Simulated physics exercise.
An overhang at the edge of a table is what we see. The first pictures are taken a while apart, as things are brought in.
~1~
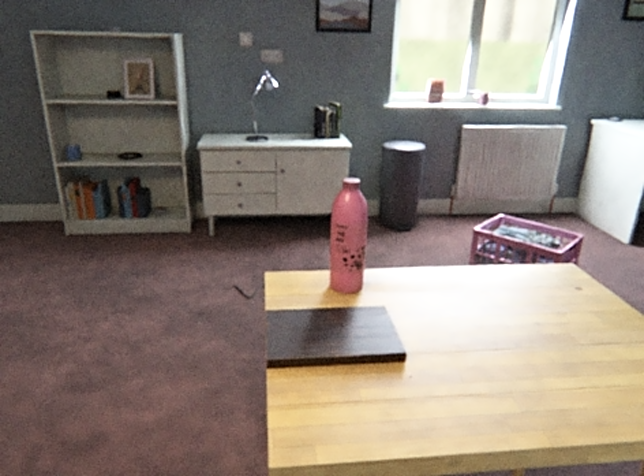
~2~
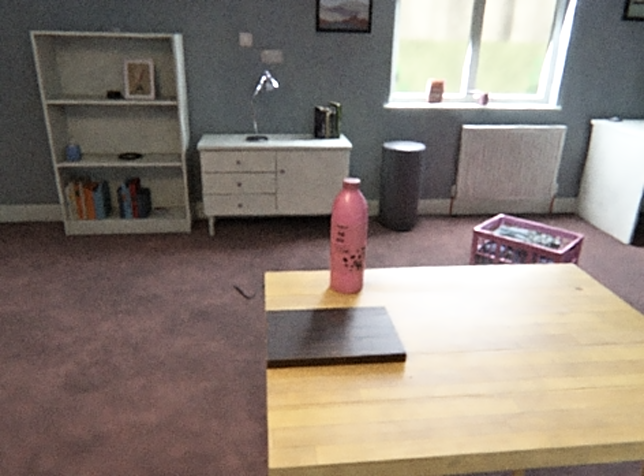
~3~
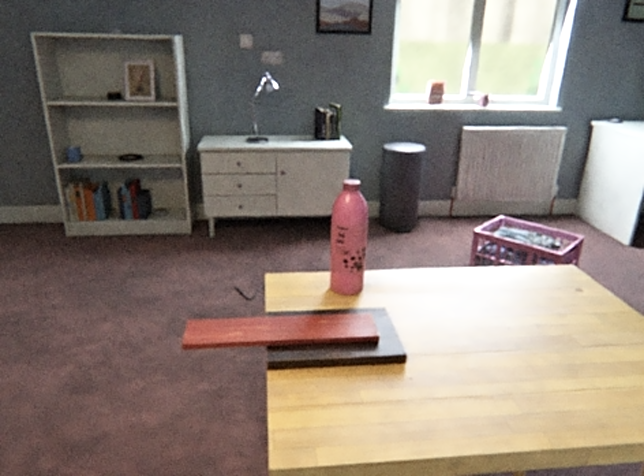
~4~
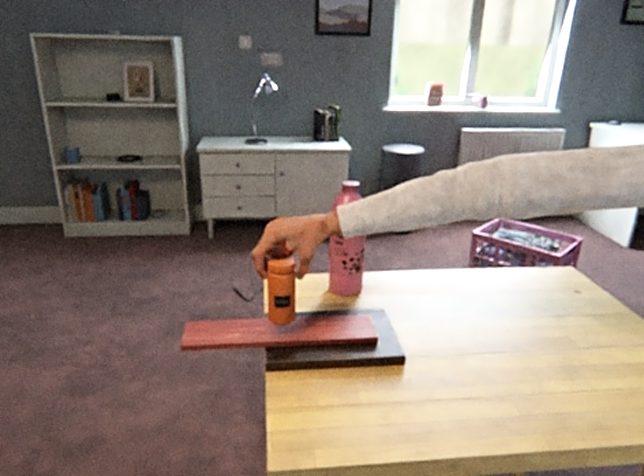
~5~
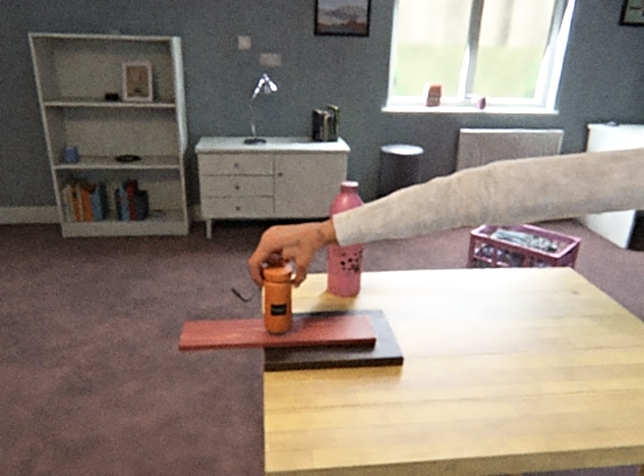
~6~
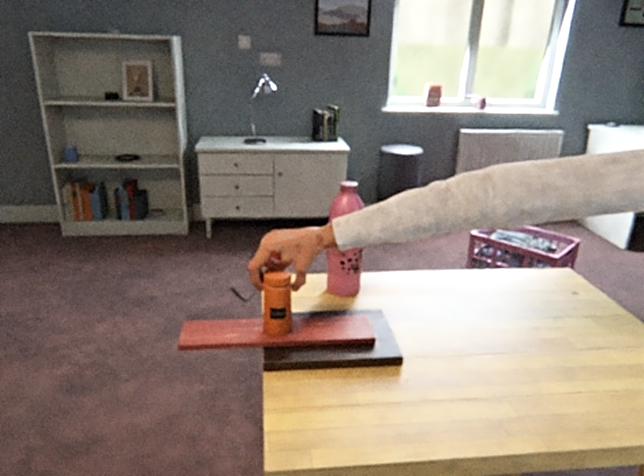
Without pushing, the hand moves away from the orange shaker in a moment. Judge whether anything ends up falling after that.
Nothing falls.
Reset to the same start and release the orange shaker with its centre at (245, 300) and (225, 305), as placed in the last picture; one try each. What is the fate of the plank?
Result 1: Stable; result 2: Falls.
Then, 0.60 s after the last picture, things are still on the move.
Then, 1.40 s after the last picture, nothing has stirred.
Then, 2.20 s after the last picture, things are still on the move.
At rest, all 4 in place. Seen from the same camera at the end, orange shaker near (277, 302). The plank keeps its balance.
